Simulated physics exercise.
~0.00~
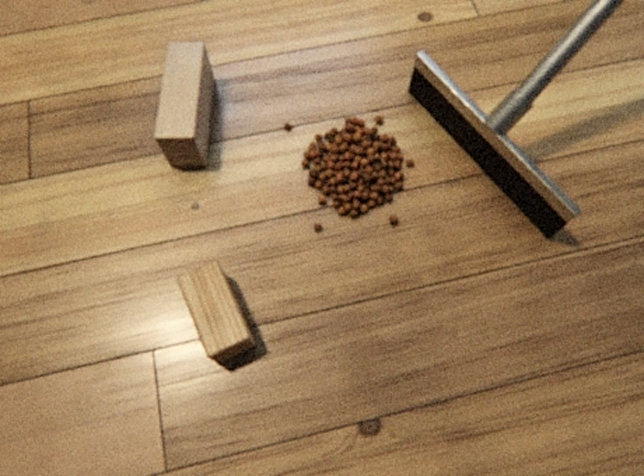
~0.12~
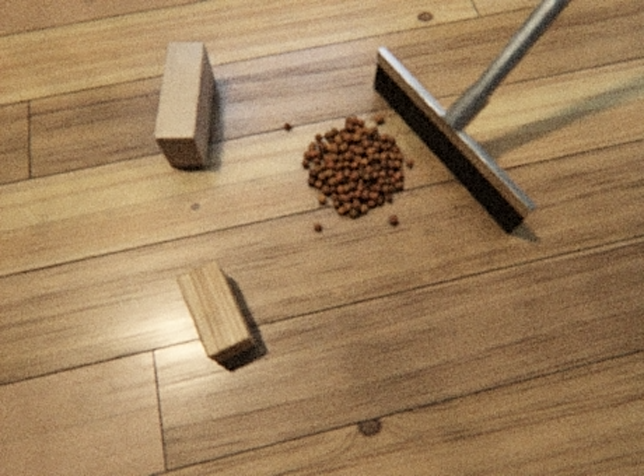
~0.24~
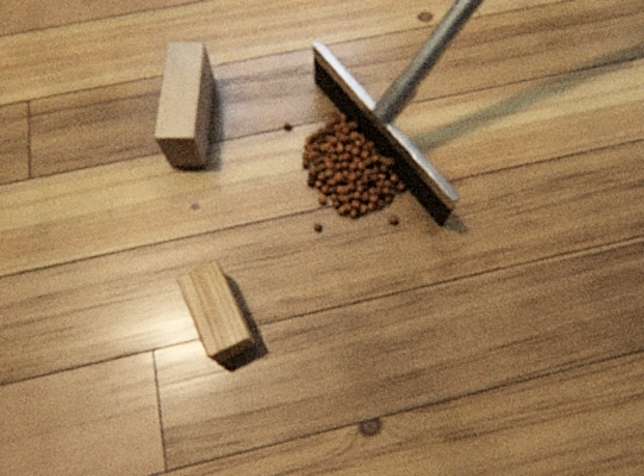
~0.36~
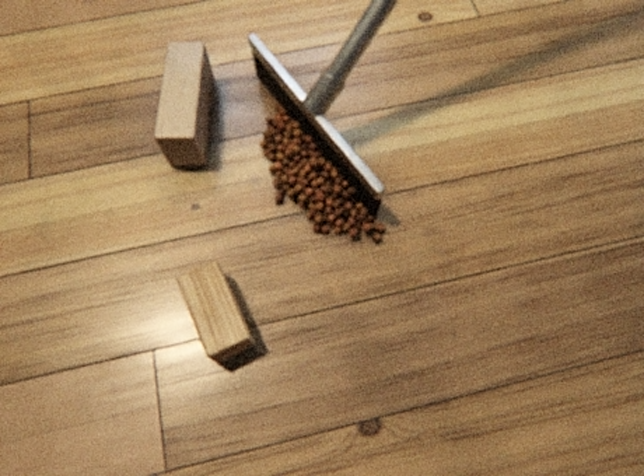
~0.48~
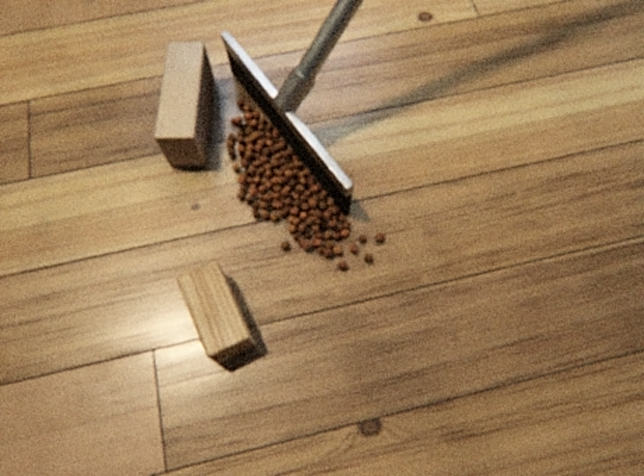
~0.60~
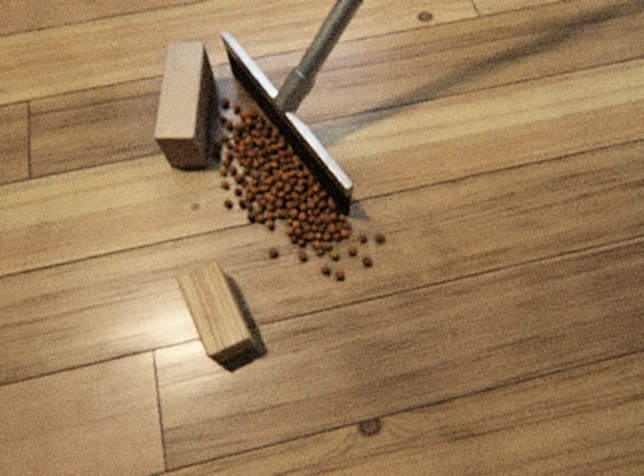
At first, a squeegee with a dark blade and metal handle stands to the right of a loose pile of small reddish-brown balls on a wooden floor, with two wooden blocks further left. The squeegee slides left and its blade reaches the pile. It pushes the balls left, bunching them into a slanting band along the blade, and some spill around its lower end. The blade then stops close to the upper block, while the balls spread slightly further. In the end, they lie scattered before the gap, and both blocks remain in place.
